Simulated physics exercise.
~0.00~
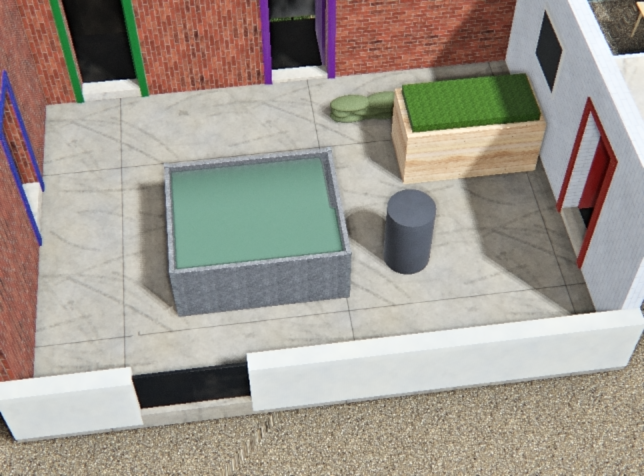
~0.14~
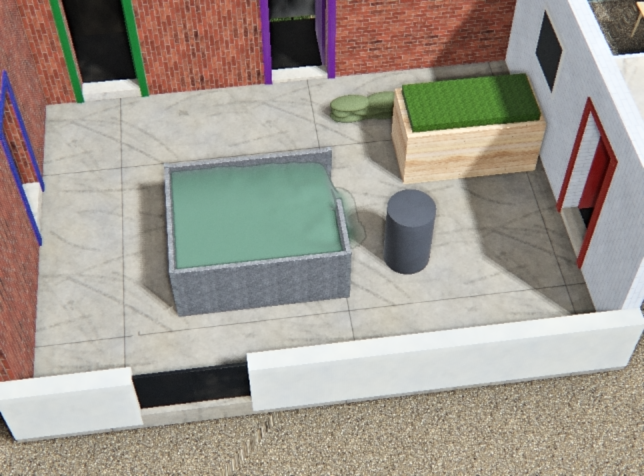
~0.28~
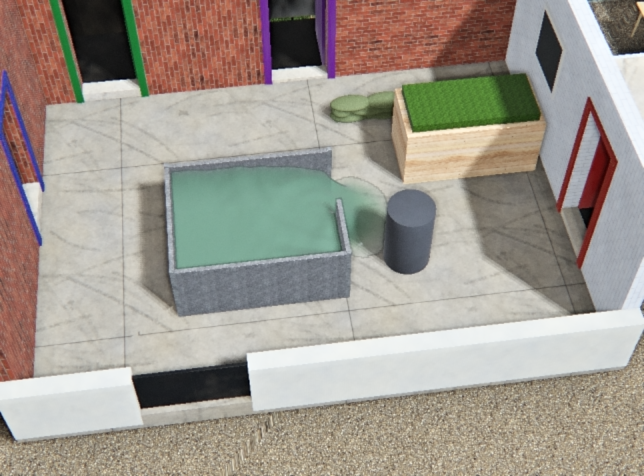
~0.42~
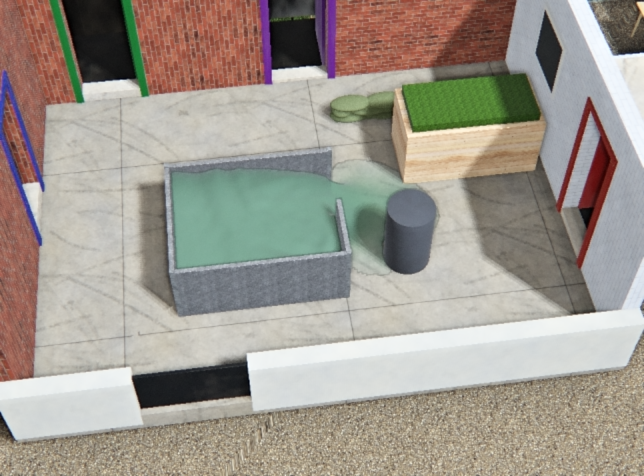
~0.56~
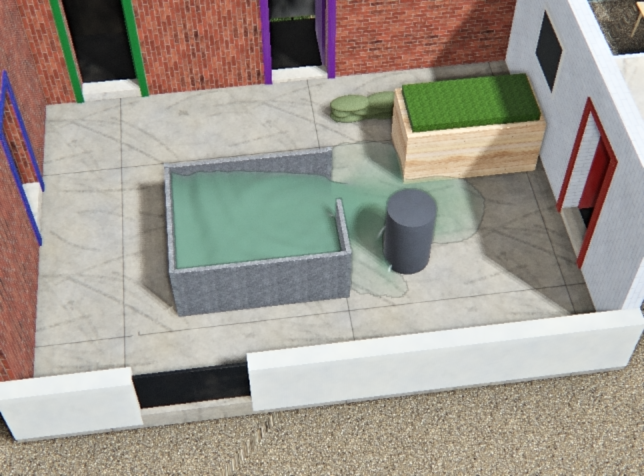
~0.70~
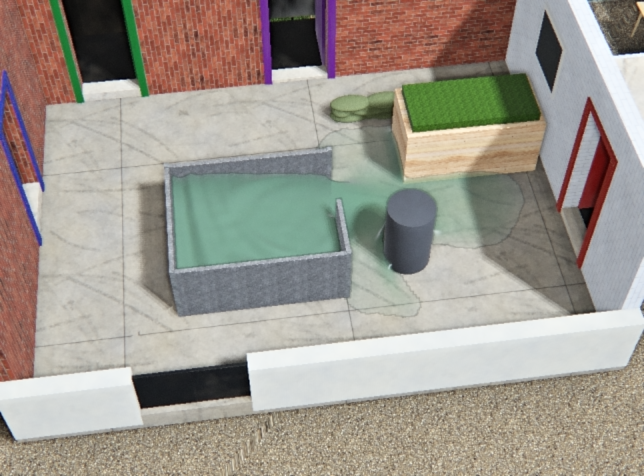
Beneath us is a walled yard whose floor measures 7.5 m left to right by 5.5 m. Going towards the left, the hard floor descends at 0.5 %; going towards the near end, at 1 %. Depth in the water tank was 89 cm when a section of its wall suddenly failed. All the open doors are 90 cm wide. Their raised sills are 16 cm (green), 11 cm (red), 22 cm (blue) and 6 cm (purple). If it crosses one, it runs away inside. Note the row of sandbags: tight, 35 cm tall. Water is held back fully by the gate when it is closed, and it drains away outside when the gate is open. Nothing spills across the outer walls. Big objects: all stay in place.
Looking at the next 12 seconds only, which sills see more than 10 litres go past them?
Over those seconds, the green door sees 10 litres or less; the red door sees more than 10 litres; the blue door sees 10 litres or less; the purple door sees 10 litres or less.
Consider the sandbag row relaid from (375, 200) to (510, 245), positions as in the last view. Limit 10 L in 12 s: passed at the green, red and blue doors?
In that case green gets no more than allowed, red gets more than allowed, blue gets no more than allowed.
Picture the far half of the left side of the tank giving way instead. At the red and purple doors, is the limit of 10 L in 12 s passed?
Red: Within the limit; purple: Within the limit.
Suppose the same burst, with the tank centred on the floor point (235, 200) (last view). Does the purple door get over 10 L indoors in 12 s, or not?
Then: Purple past it.
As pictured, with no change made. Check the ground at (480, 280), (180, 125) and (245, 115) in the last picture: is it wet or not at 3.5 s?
Submerged, submerged, submerged.
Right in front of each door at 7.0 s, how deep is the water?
In centimetres - green: 5, red: 16, blue: 12, purple: 6.
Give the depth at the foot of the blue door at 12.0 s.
The depth there is near 12.0 cm.
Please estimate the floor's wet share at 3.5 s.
I'd say around 65 %.
After 1.4 s water covers 25 % of the floor and is deepest (52 cm) near (547, 186); green door not reached, red door 23 cm at the sill, 17 L in, blue door not reached, purple door not reached.
After 2.2 s water covers 40 % of the floor and is deepest (48 cm) near (523, 189); green door not reached, red door 30 cm at the sill, 85 L in, blue door not reached, purple door not reached.
After 3.5 s water covers 65 % of the floor and is deepest (36 cm) near (603, 342); green door not reached, red door 21 cm at the sill, 189 L in, blue door not reached, purple door 1 cm at the sill, 0 L in.
After 7.0 s water covers 95 % of the floor and is deepest (22 cm) near (48, 409); green door 5 cm at the sill, 0 L in, red door 16 cm at the sill, 314 L in, blue door 12 cm at the sill, 0 L in, purple door 6 cm at the sill, 1 L in.
After 12.0 s water covers 95 % of the floor and is deepest (18 cm) near (33, 411); green door 13 cm at the sill, 0 L in, red door 9 cm at the sill, 327 L in, blue door 12 cm at the sill, 0 L in, purple door 3 cm at the sill, 1 L in.
